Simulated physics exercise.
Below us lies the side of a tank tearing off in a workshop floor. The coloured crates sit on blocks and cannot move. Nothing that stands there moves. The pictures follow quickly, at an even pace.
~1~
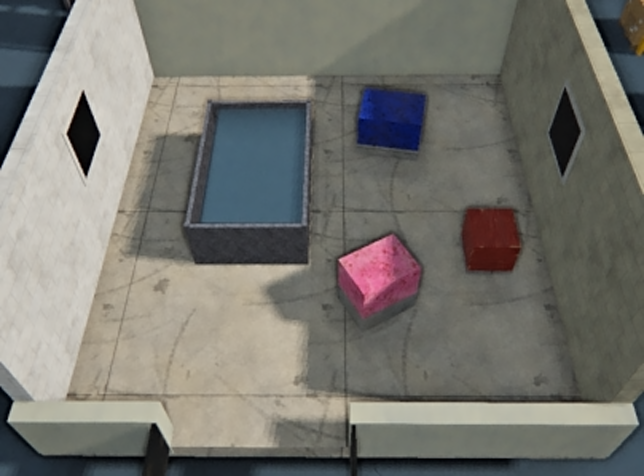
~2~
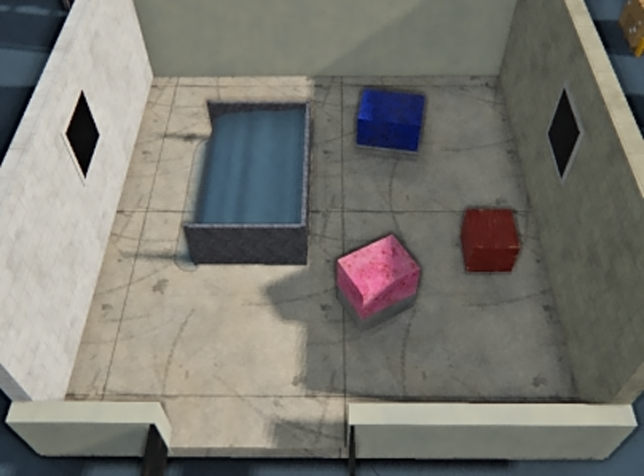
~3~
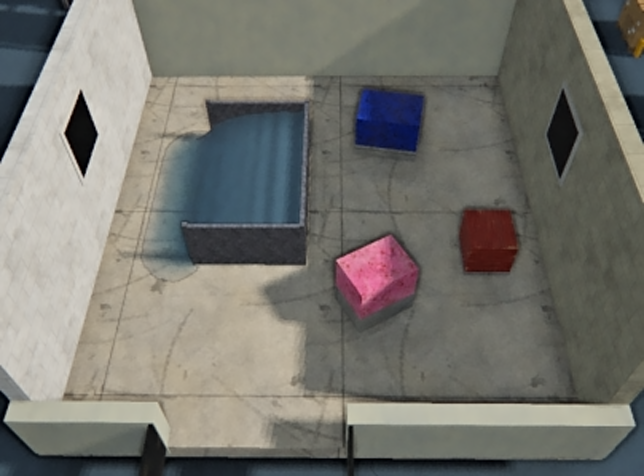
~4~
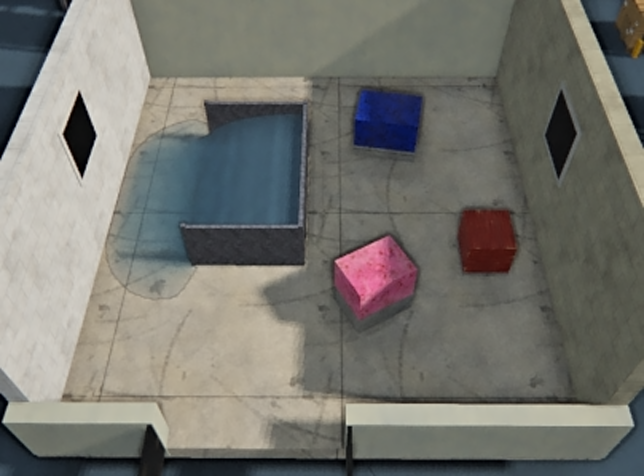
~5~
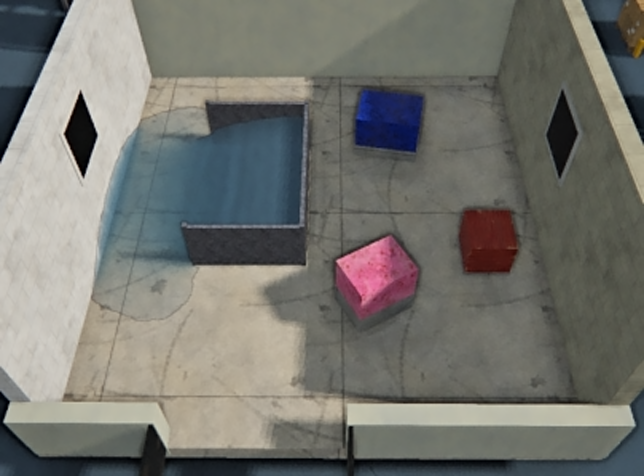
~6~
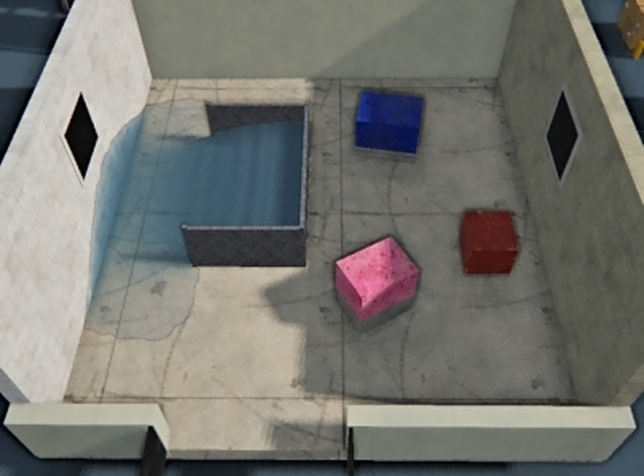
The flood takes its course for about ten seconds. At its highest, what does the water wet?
One by one: The blue crate escapes dry; the red crate is wetted; the pink crate escapes dry.
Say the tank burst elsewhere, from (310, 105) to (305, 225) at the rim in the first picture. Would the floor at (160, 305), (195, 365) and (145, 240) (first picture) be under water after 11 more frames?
One after the other: Not flooded, no water, free of water.
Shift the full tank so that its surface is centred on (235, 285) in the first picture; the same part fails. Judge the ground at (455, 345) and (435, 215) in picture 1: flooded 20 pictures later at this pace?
In that order: Dry, dry.
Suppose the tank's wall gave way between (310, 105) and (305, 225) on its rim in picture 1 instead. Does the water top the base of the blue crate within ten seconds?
The blue one is soaked.
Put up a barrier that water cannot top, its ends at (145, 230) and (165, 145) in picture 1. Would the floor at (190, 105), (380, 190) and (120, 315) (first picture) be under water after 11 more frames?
One after the other: Covered, not flooded, flooded.
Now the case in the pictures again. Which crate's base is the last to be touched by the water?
I say the crate marked red.
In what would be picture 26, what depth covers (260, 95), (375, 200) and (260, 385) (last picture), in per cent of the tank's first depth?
Roughly 18, 0 and 12 per cent, in turn.
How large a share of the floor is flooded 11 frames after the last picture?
Close to 35 %.
A moment on, water covers 20 % of the floor; the blue crate not reached, the red crate not reached, the pink crate not reached.
Next, water covers 35 % of the floor; the blue crate not reached, the red crate not reached, the pink crate not reached.
Then, water covers 60 % of the floor; the blue crate water round its plinth, the red crate not reached, the pink crate water round its plinth.
Later, water covers 90 % of the floor; the blue crate water round its plinth, the red crate water round its plinth, the pink crate water round its plinth.
In the end, water covers 100 % of the floor; the blue crate stayed above the water, the red crate was topped, the pink crate stayed above the water.
